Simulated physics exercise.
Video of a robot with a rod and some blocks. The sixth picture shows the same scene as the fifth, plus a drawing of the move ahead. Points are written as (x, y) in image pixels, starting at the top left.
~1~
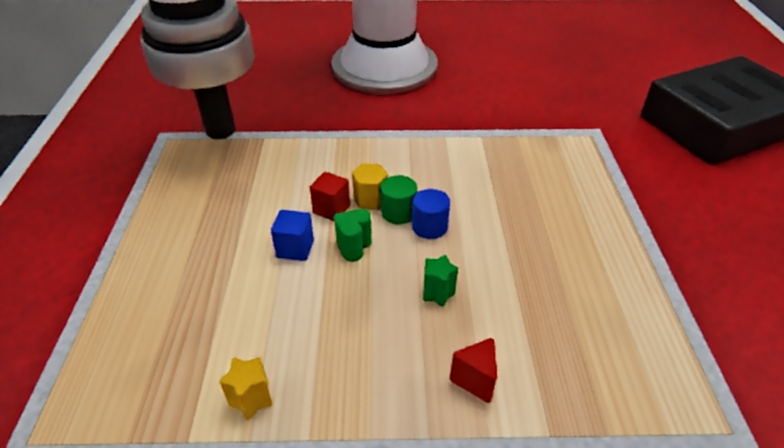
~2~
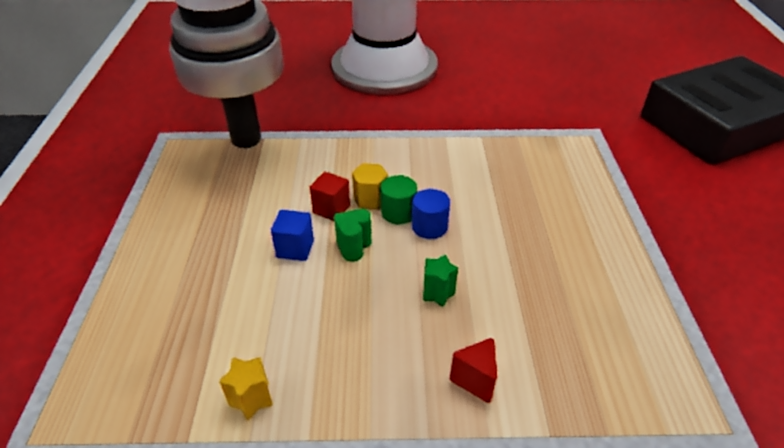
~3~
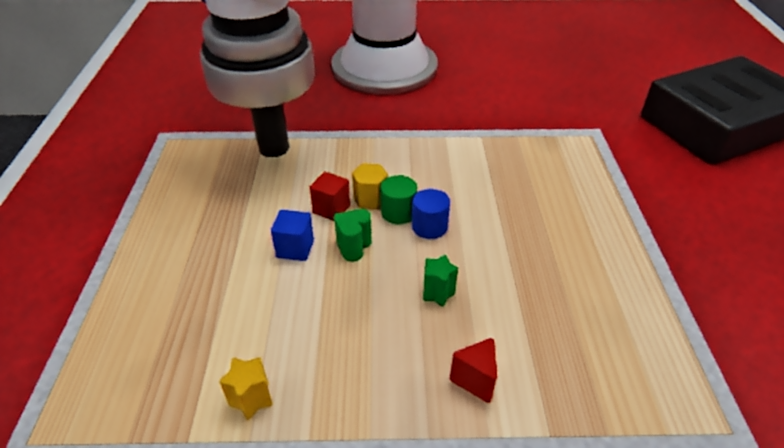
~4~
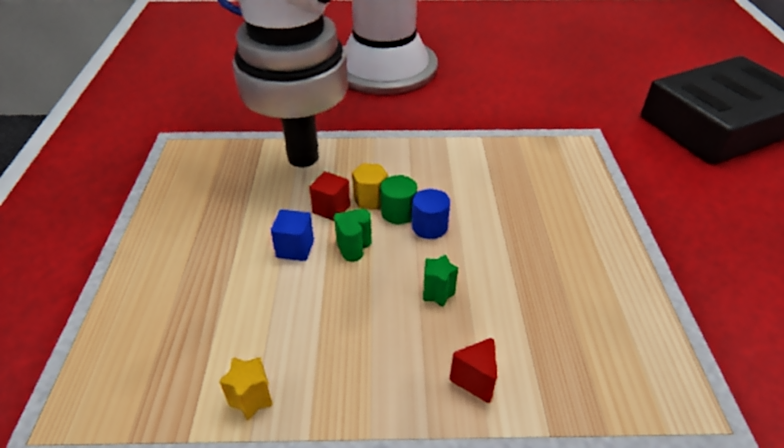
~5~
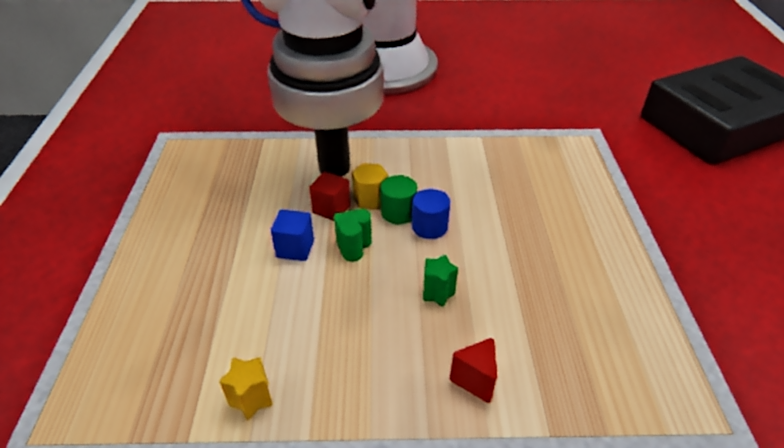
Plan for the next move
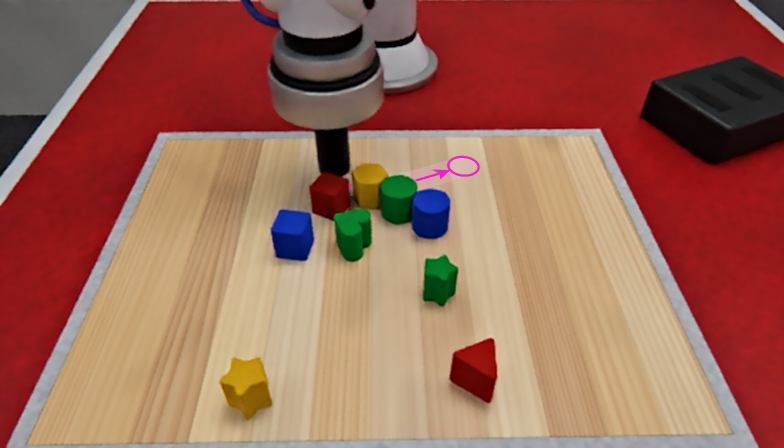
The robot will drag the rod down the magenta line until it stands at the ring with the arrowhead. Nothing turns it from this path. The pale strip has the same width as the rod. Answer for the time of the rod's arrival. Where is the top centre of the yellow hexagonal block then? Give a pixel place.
Located at (395, 181).
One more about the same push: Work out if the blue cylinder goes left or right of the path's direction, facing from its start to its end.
Toward the right.
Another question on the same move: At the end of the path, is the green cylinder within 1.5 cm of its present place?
No
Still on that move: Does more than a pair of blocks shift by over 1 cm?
I expect so.
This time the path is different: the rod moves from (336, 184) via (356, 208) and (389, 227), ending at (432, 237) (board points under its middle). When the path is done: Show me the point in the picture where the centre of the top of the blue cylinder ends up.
Around (471, 211).
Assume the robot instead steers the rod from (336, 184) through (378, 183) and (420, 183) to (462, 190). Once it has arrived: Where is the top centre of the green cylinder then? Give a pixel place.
Around (406, 199).
Drawn move, from (336, 184) through (381, 186) and (425, 178) to (463, 166).
On the path given first. One third of the way, rod at (382, 171); yellow hexagonal block at (392, 181), turned 60° clockwise; green cylinder at (414, 201); blue cylinder at (451, 209).
Two thirds of the way, rod at (426, 163); yellow hexagonal block at (395, 181), turned 80° clockwise; green cylinder at (414, 201); blue cylinder at (451, 209).
At the end, rod at (465, 152); red four-sided block still; yellow hexagonal block at (395, 181), turned 80° clockwise; green cylinder at (414, 201); blue cylinder at (451, 209).
